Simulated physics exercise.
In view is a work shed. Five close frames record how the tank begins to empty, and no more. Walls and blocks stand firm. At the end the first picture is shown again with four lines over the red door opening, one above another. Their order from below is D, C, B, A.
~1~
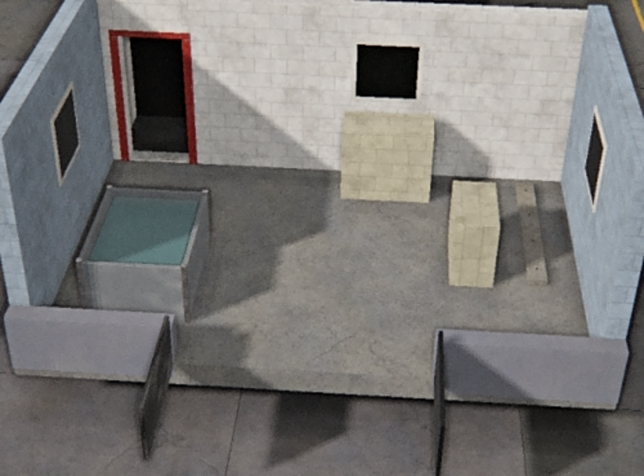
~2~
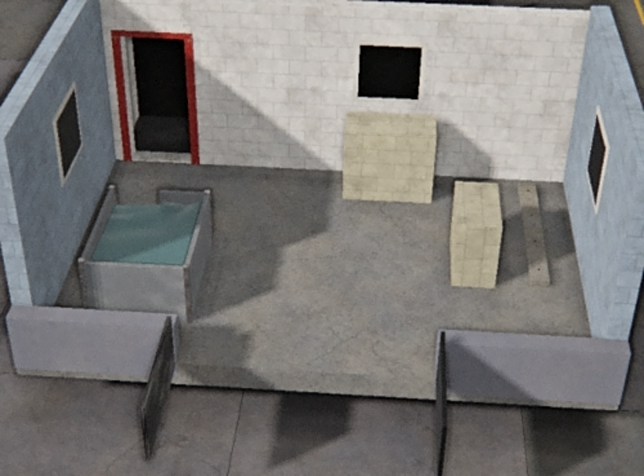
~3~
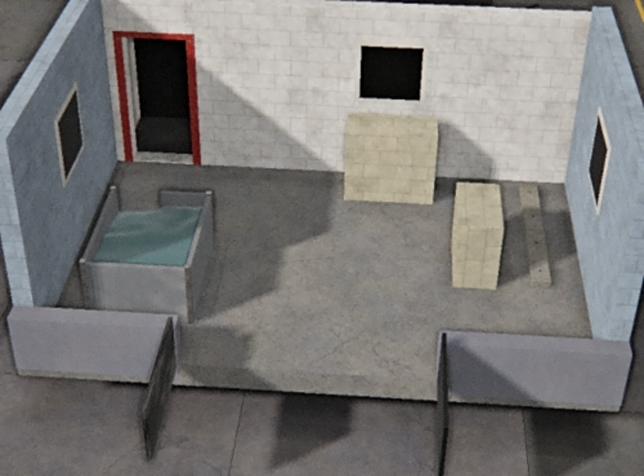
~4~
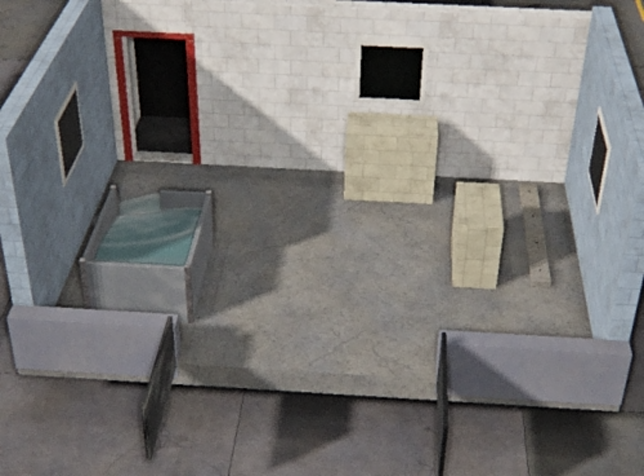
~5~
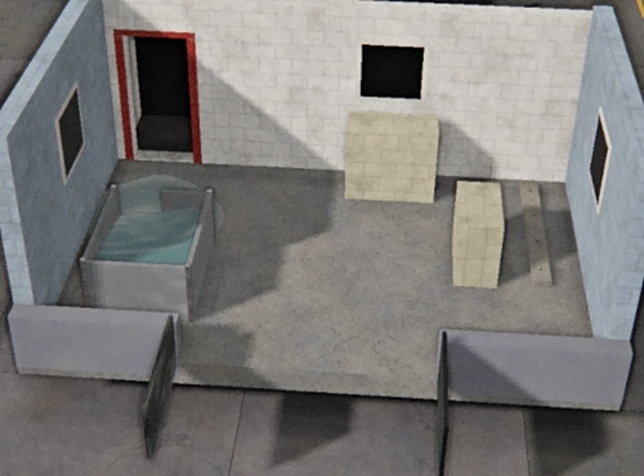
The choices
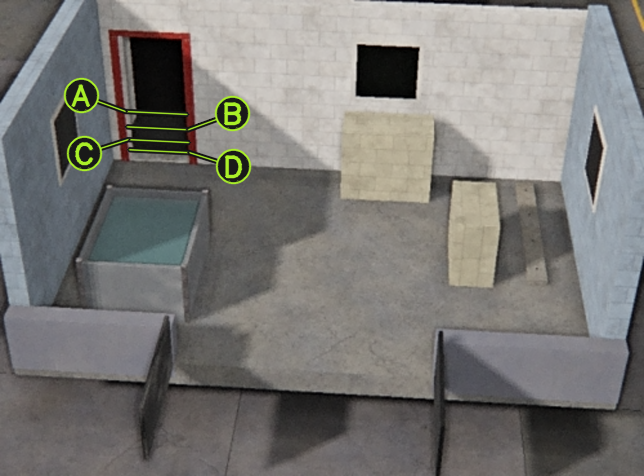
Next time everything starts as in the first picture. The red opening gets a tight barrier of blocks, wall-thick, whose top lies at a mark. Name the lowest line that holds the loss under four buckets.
It is C.
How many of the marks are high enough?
Three.
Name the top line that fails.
The answer is D.
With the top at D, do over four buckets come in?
Yes.
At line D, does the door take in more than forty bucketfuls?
No.
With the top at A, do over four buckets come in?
No, not at all.
In lime, A at (156, 112); B at (157, 128); C at (158, 141); D at (159, 151); from the bottom up D, C, B, A.
With A, nothing gets over.
With B, nothing gets over.
With C, a splash gets over, under a bucket.
With D, about 14 bucketfuls get in.
